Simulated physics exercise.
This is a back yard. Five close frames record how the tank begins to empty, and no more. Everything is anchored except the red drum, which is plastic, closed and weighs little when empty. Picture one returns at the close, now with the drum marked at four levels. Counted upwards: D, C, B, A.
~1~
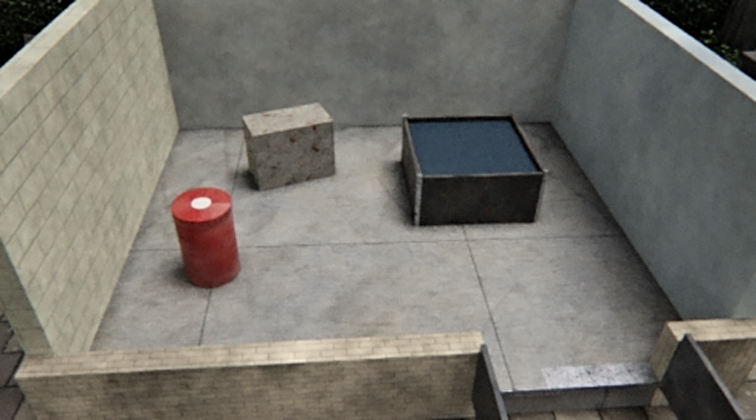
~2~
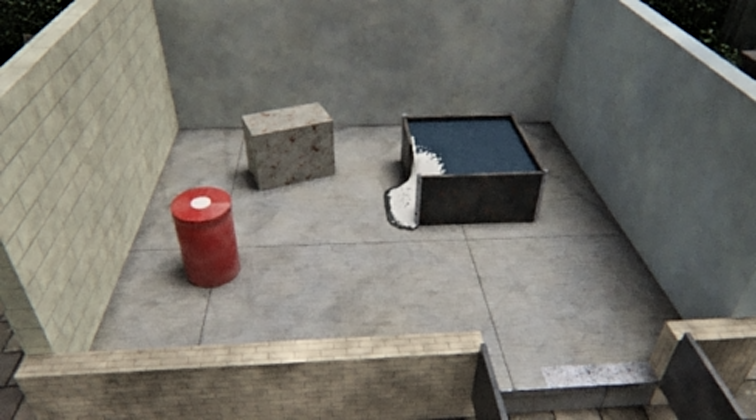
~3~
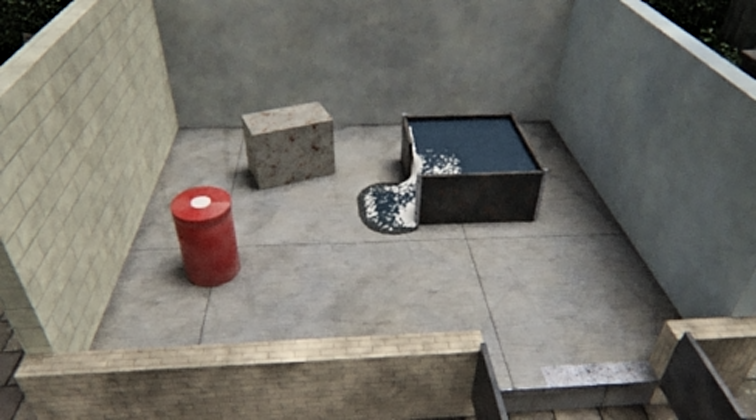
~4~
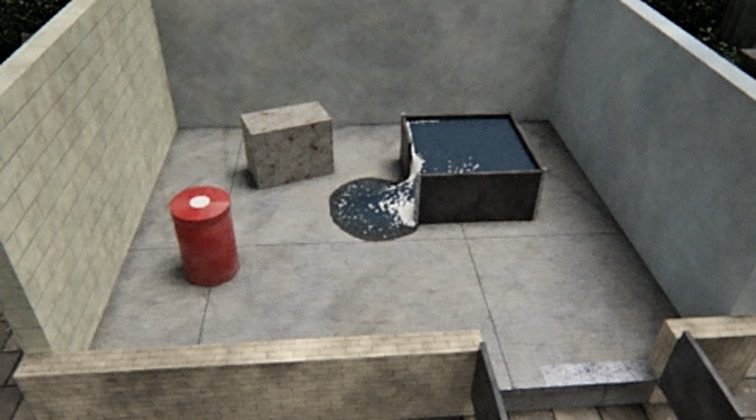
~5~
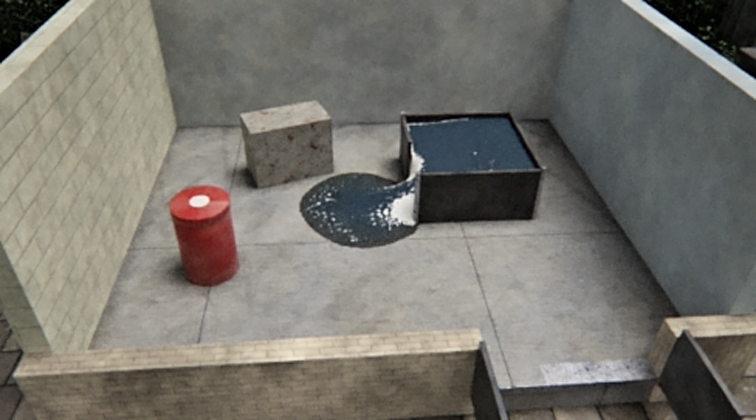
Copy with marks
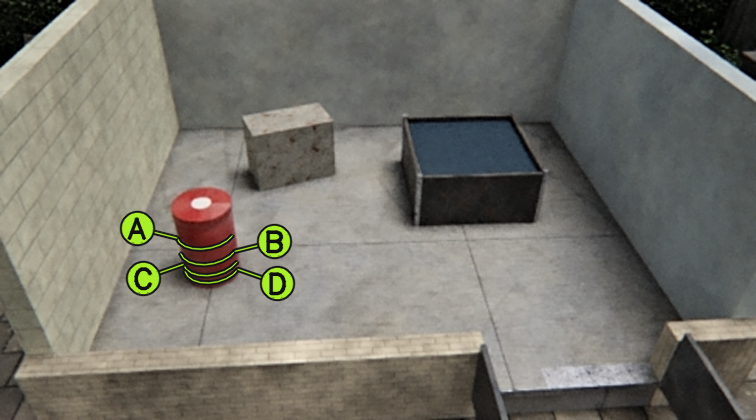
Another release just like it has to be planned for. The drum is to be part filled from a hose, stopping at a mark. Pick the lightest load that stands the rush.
I would pick line C.
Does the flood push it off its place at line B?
No.
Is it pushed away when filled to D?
Yes, that goes wrong.
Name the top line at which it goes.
The answer is D.
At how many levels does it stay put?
Three of the four.
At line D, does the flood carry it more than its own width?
Yes, clearly.
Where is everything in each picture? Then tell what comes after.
Lid of the red drum at (200, 204); tank full, its middle at (469, 148); open gate at (573, 331).
Water covers 1 % of the ground and is seen nearest the drum at (403, 223).
Water covers 2 % of the ground and is seen nearest the drum at (372, 221).
Water covers 4 % of the ground and is seen nearest the drum at (345, 221).
Lid of the red drum at (199, 202); water covers 6 % of the ground and is seen nearest the drum at (319, 224).
On the marked copy, A at (201, 249); B at (204, 264); C at (207, 275); D at (208, 283); from the bottom up D, C, B, A.
With A, it does not move.
With B, it does not move.
With C, it does not move.
With D, it is pushed about 3 times its own width away.
